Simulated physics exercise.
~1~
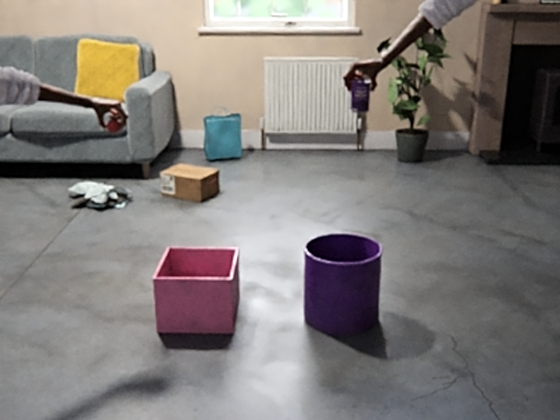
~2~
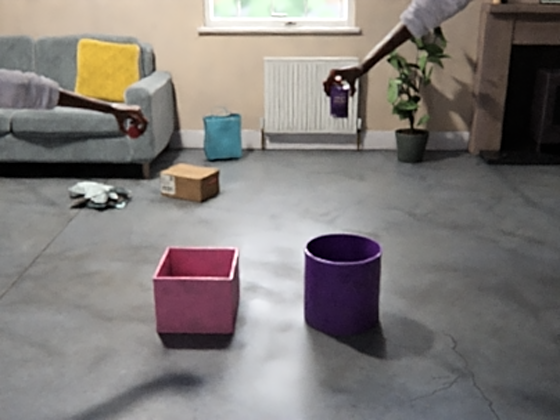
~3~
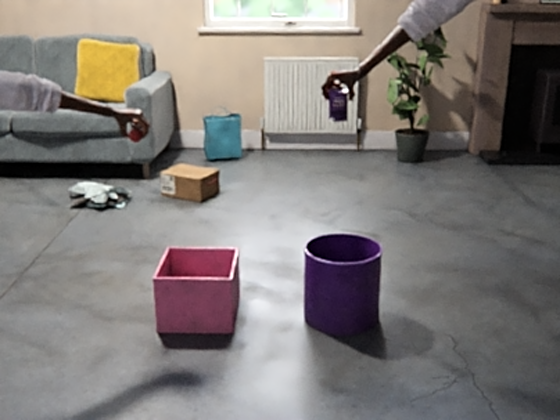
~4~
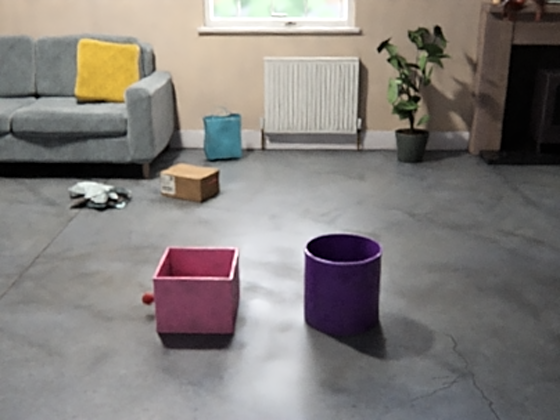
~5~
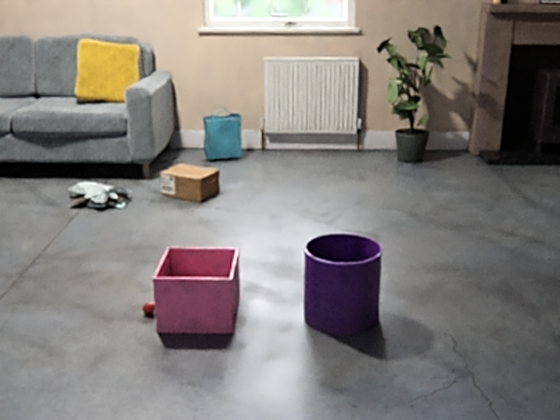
In a living room, hands release a purple tin and a tomato, which lands outside the pink basket.
